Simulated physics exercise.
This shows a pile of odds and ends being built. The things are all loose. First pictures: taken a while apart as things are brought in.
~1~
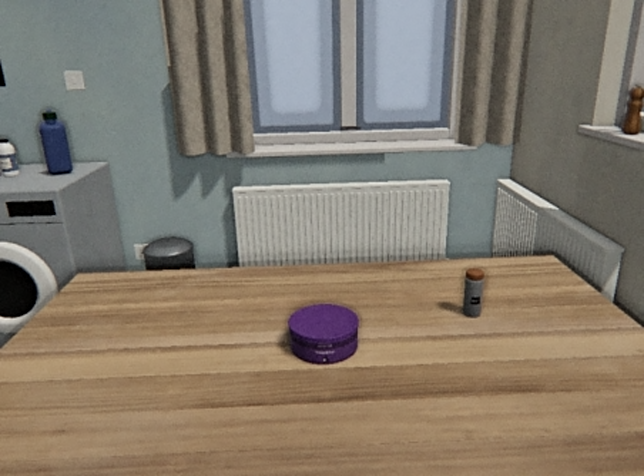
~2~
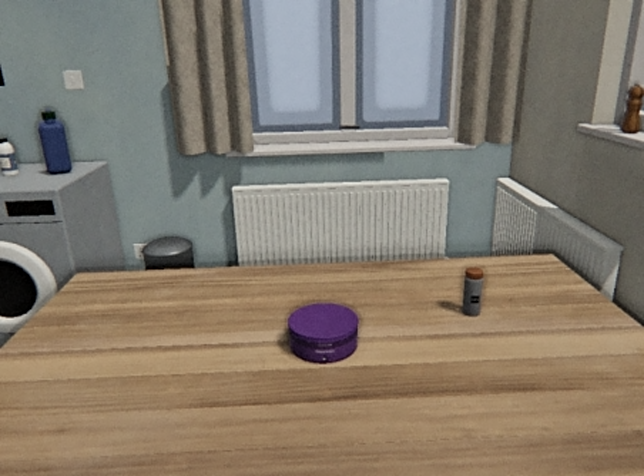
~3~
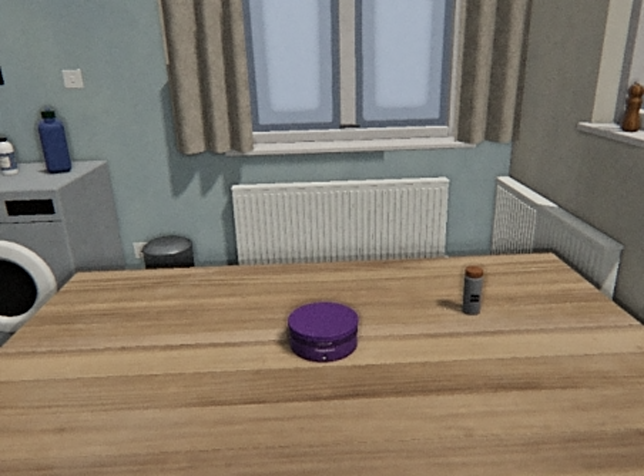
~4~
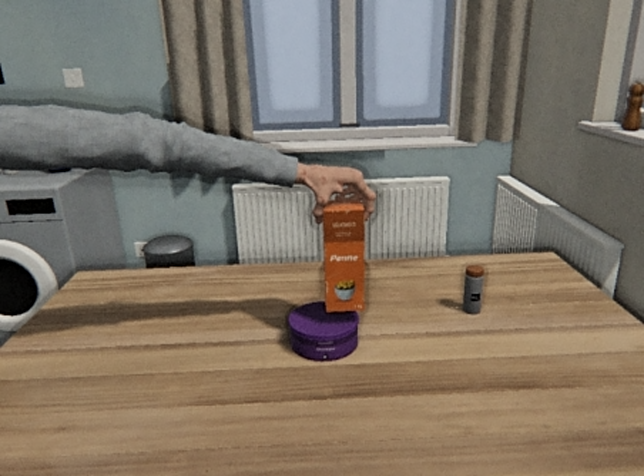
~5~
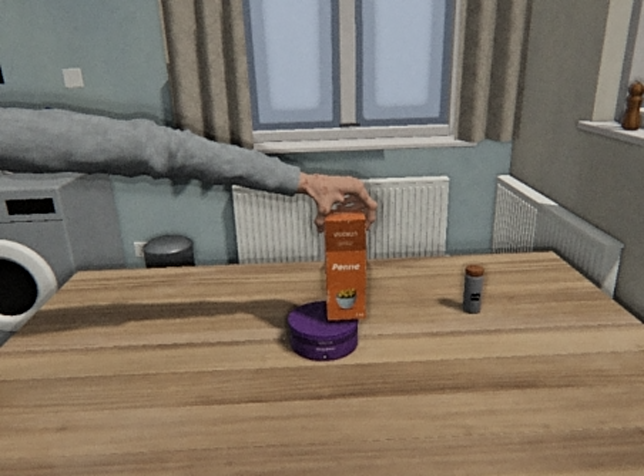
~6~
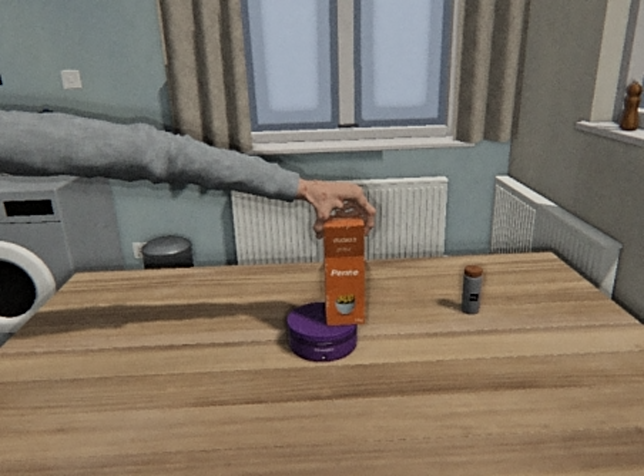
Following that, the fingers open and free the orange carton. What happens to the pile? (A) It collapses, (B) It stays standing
It stays standing.
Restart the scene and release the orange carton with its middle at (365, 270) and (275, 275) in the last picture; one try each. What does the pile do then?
Result 1: Pile falls; result 2: Pile falls.
Then, 0.20 s after the last picture, nothing has stirred.
Then, 0.40 s after the last picture, orange carton resting near (344, 270).
At rest, all 3 in place. Seen from the same camera at the end, orange carton near (344, 270). The pile holds.
